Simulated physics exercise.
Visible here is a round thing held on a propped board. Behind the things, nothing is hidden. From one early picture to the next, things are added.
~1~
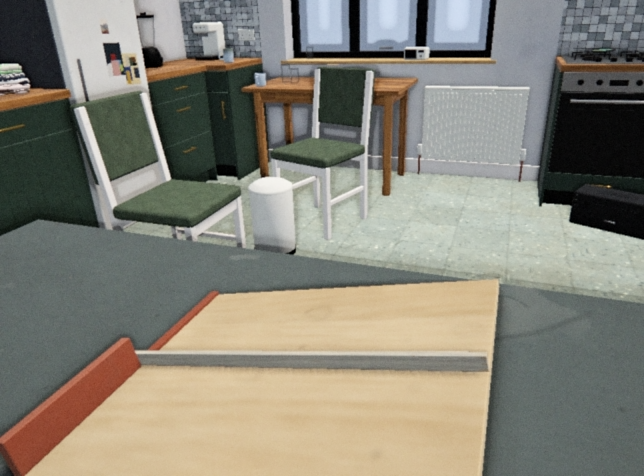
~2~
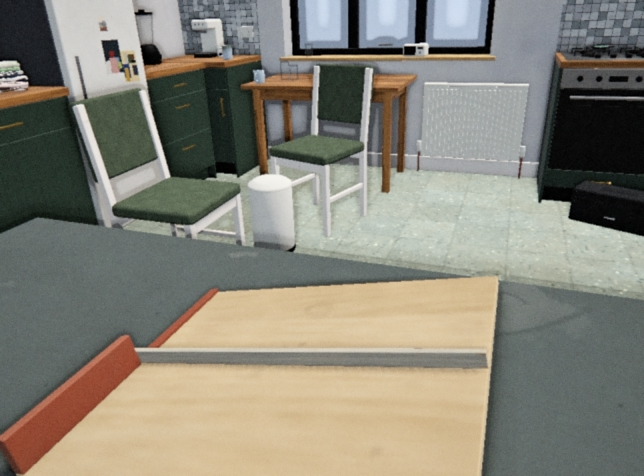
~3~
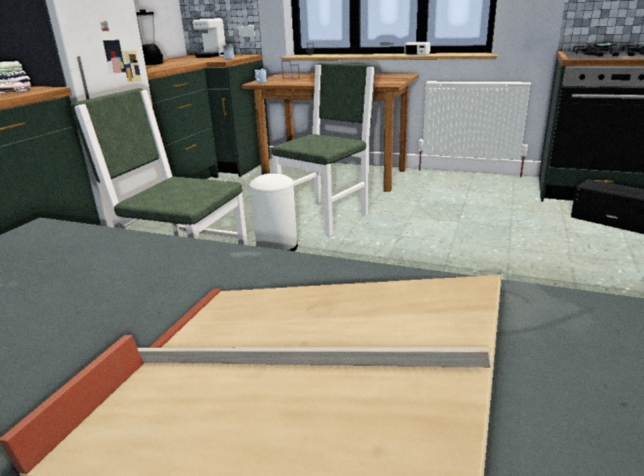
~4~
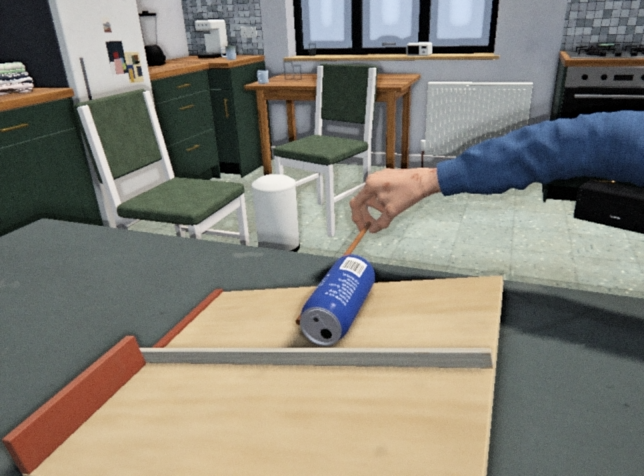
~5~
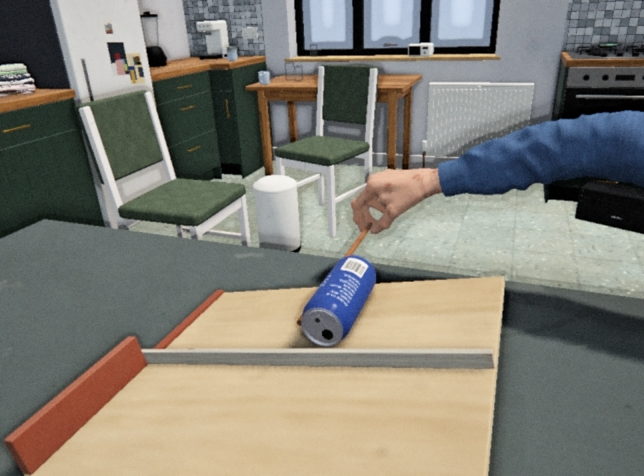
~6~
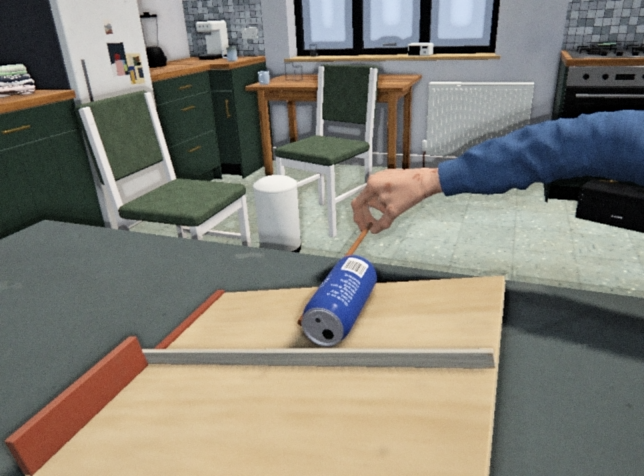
A blue can appeared on the bare wooden board, along with a hand in a blue sleeve reaching from the right, holding a thin stick against it, and then neither the can nor the hand moved.
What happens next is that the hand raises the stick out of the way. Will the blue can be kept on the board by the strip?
No.
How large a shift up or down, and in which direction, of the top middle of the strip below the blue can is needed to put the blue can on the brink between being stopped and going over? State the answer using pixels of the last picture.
It would take a shift of about 8 pixels, up.
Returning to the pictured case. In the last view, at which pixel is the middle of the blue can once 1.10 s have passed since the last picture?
Estimated centre: (60, 291).
Then, 0.60 s on from there, blue can rolling on the board near (214, 304).
Then, 1.10 s on from there, blue can off the board near (60, 291).
In the end, the blue can rolls off the board.
